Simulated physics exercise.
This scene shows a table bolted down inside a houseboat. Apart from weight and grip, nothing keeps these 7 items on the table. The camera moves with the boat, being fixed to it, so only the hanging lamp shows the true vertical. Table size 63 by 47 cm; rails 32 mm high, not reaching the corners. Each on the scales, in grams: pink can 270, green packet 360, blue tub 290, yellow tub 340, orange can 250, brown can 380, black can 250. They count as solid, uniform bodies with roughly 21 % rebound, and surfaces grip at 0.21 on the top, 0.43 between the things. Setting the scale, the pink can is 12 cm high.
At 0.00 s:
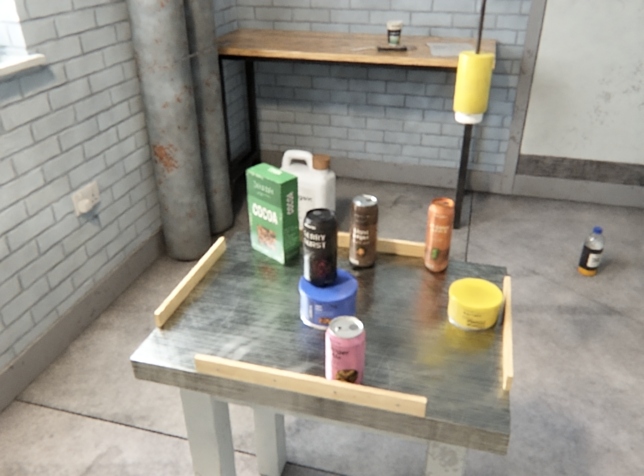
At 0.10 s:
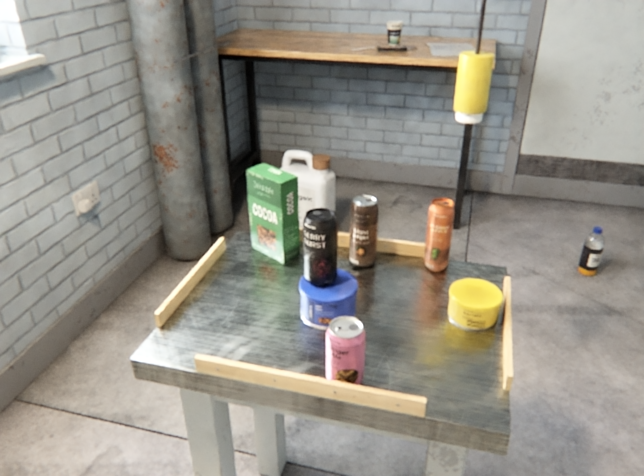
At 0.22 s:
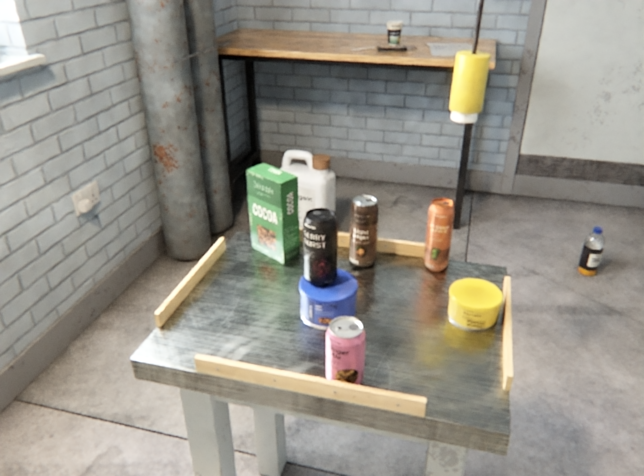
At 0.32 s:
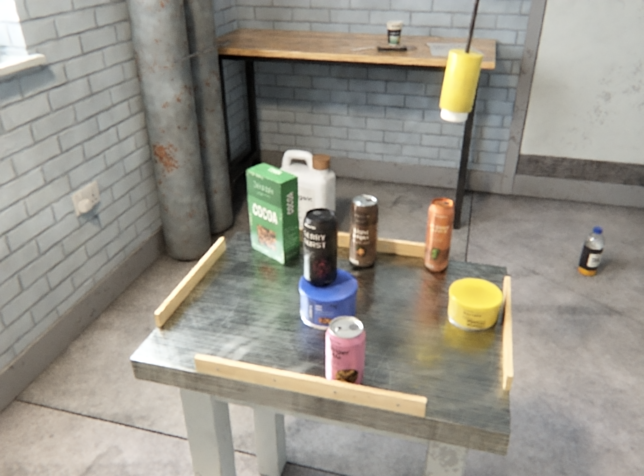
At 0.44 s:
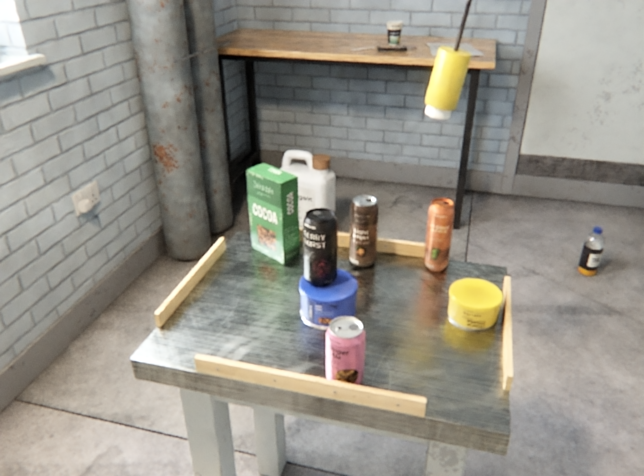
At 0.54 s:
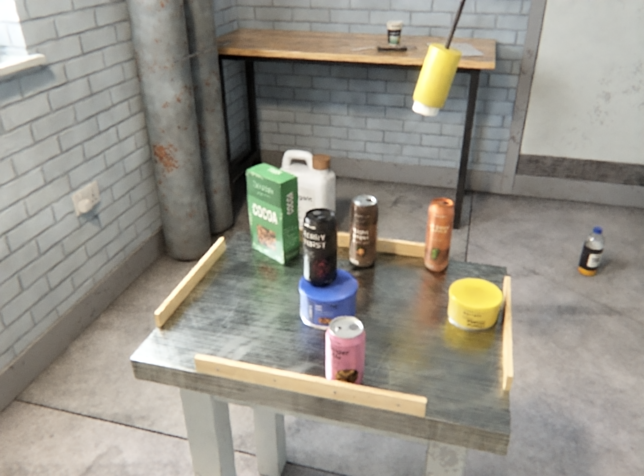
A hanging yellow lamp stays almost still at first, then swings gradually to the left and slants over a table, while the cans, the tubs, a green cocoa packet and a white jug behind it stay in place.
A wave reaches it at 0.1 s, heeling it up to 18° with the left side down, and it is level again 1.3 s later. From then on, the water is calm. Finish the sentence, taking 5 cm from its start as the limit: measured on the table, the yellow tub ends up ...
The yellow tub ends up away from its start.
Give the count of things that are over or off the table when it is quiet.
It adds up to 1.
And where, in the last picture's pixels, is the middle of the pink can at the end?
It ends up near (249, 338).
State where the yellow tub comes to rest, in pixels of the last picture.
It winds up close to (388, 291).
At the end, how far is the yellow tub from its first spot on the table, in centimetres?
Around 17 centimetres.
After 0.94 s, floor tilted 14°, left side down; yellow tub moved 7 cm near (438, 299); green packet moved 7 cm; black can moved 7 cm.
After 1.24 s, floor tilted 3°, left side down; green packet now off the table; yellow tub moved 16 cm near (392, 292); orange can moved 16 cm.
In the end (1.9 s), off the table, green packet; not toppled but over 5 cm from the start, pink can, blue tub, yellow tub, orange can, brown can and black can. At the end, from the last picture's camera, yellow tub near (388, 291).
